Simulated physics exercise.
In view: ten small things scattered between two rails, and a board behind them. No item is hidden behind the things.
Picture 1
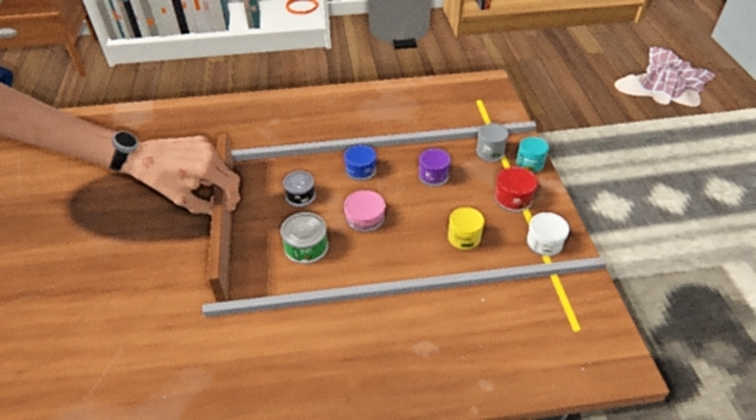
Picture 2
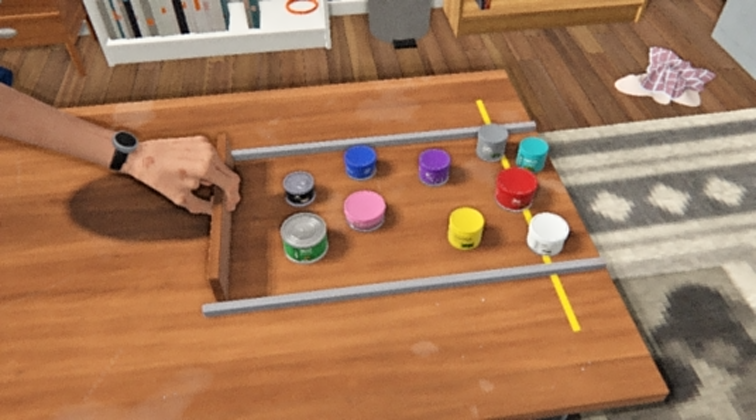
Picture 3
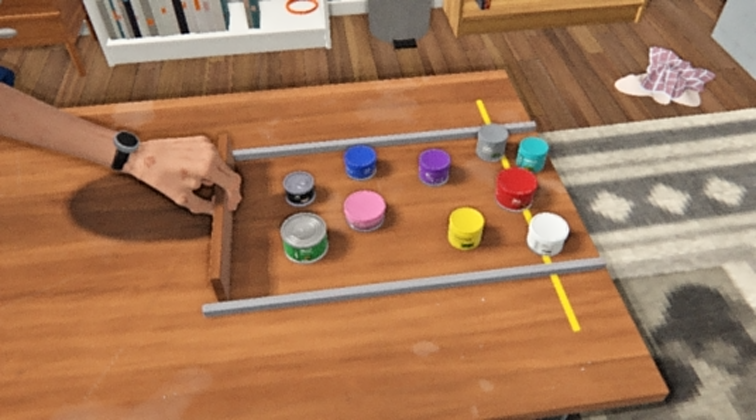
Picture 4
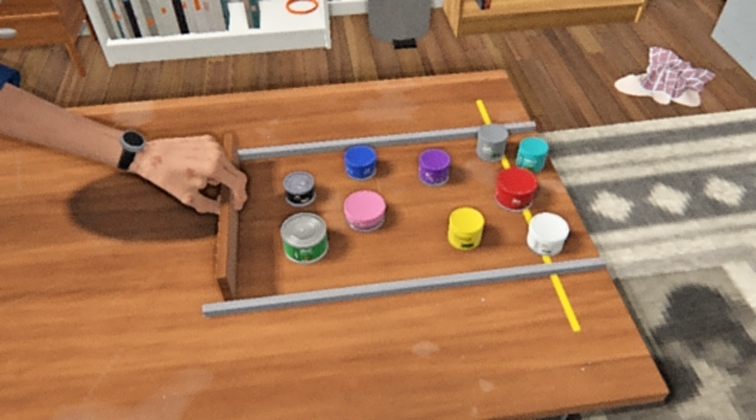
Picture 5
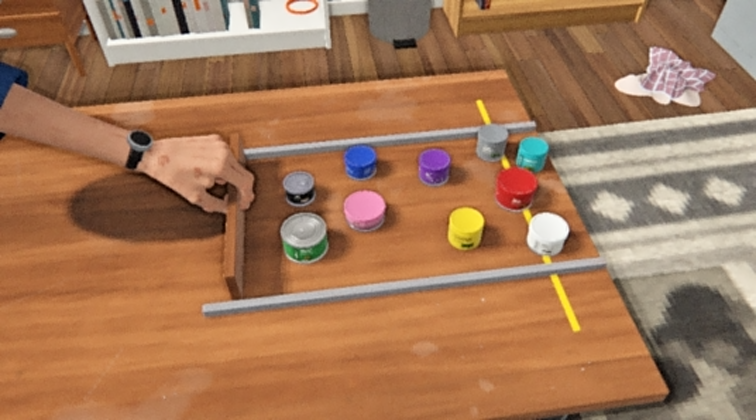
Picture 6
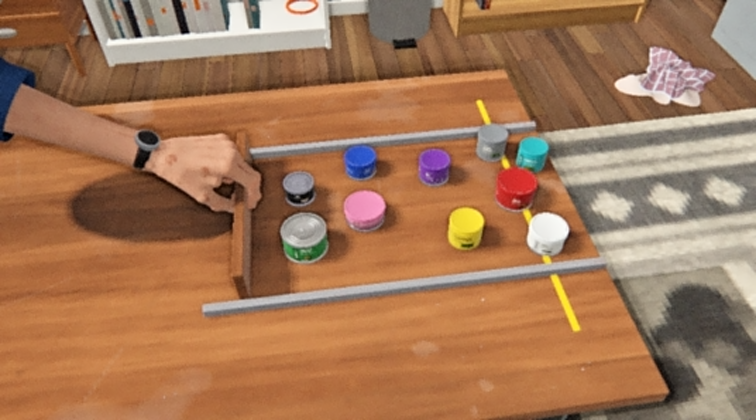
The clip opens on a wooden table where ten small colourful tubs and tins sit between two grey rails, with a hand gripping a board at the left. The hand holds nearly still at first, then slides the board slightly right toward the containers, which stay in place.
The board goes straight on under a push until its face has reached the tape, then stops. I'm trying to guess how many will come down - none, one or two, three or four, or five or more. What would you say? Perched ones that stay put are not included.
I would say three or four.
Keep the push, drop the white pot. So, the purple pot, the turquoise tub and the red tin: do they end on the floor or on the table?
Purple pot: Still there. Turquoise tub: Over the edge. Red tin: Over the edge.
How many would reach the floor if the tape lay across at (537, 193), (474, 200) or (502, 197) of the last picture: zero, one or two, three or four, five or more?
First five or more, then none at all, then either one or two.
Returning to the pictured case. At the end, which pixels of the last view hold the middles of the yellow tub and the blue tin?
(592, 224), and the other (517, 144).
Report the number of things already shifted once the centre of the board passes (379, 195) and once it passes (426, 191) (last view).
Tally: First 4; then 6.
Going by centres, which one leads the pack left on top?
Yellow tub.
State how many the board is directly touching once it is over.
It's 4.
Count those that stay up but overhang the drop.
That'd be 3.
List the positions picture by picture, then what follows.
The first picture shows turquoise tub (532, 155); white pot (547, 235); red tin (515, 189); board (223, 212); tape (519, 195).
The second picture shows white pot (547, 235); green tin (305, 238).
The third picture shows red tin (515, 189); yellow tub (466, 229).
The fourth picture shows turquoise tub (532, 155); black tin (300, 189).
The fifth picture shows white pot (547, 235); blue tin (361, 163).
The sixth picture shows turquoise tub (532, 155); white pot (547, 235); red tin (515, 189); board (243, 210); tape (519, 195).
Early on, none off yet; turquoise tub at rest near (532, 155); white pot at rest near (547, 235); red tin at rest near (515, 189).
Finally, the number that fall off is three or four; lost, red tin, white pot and turquoise tub.
